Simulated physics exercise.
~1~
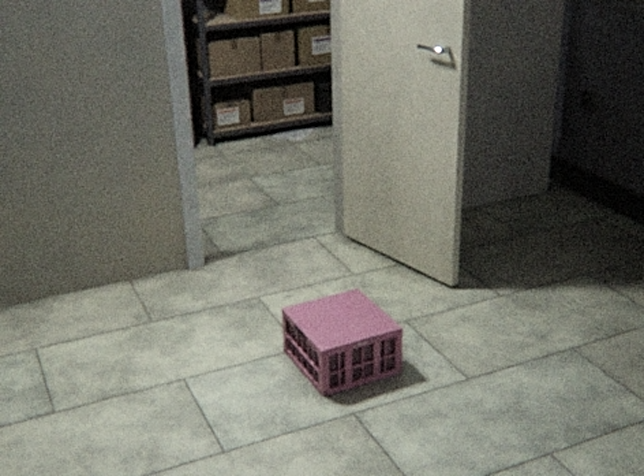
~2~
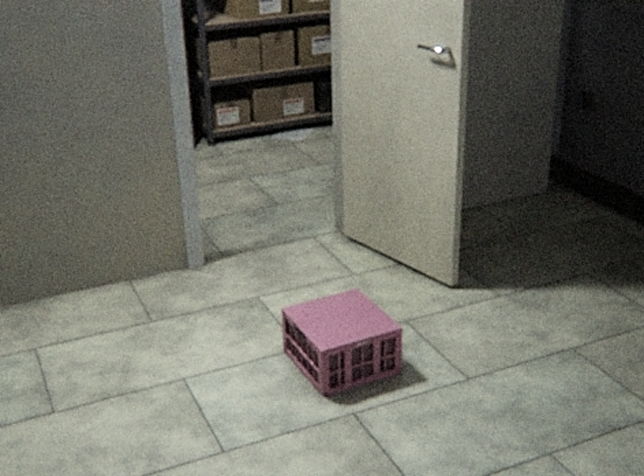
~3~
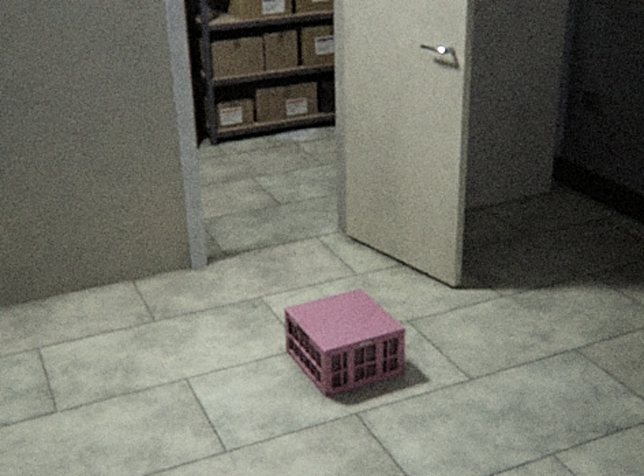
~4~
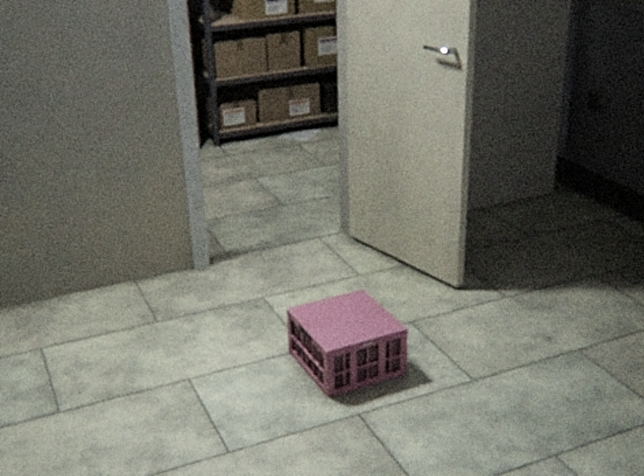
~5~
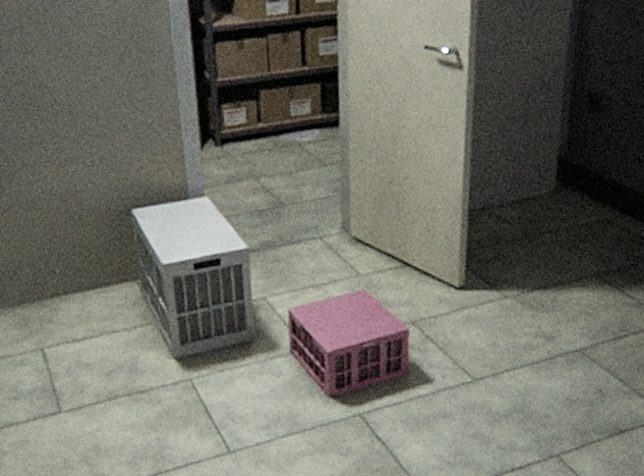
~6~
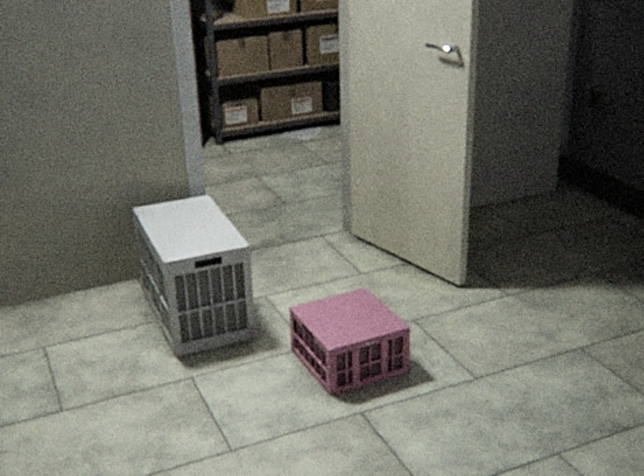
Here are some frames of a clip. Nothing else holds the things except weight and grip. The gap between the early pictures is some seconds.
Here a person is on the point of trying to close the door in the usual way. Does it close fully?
The door gets there.
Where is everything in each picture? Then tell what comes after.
The first frame shows door wide open and still; pink crate (341, 340).
The second frame shows door wide open and still; pink crate (341, 340).
The third frame shows door wide open and still; pink crate (344, 340).
The fourth frame shows door wide open and still; pink crate (346, 341).
The fifth frame shows door wide open and still; pink crate (347, 341).
The sixth frame shows door wide open and still; white chest (193, 271); pink crate (349, 339).
Then, 0.70 s after the last picture, door 79° open.
Then, 1.20 s after the last picture, door 46° open.
Then, 1.60 s after the last picture, door 18° open.
At rest, door 0° open; both in place. Seen from the same camera at the end, white chest near (193, 271).
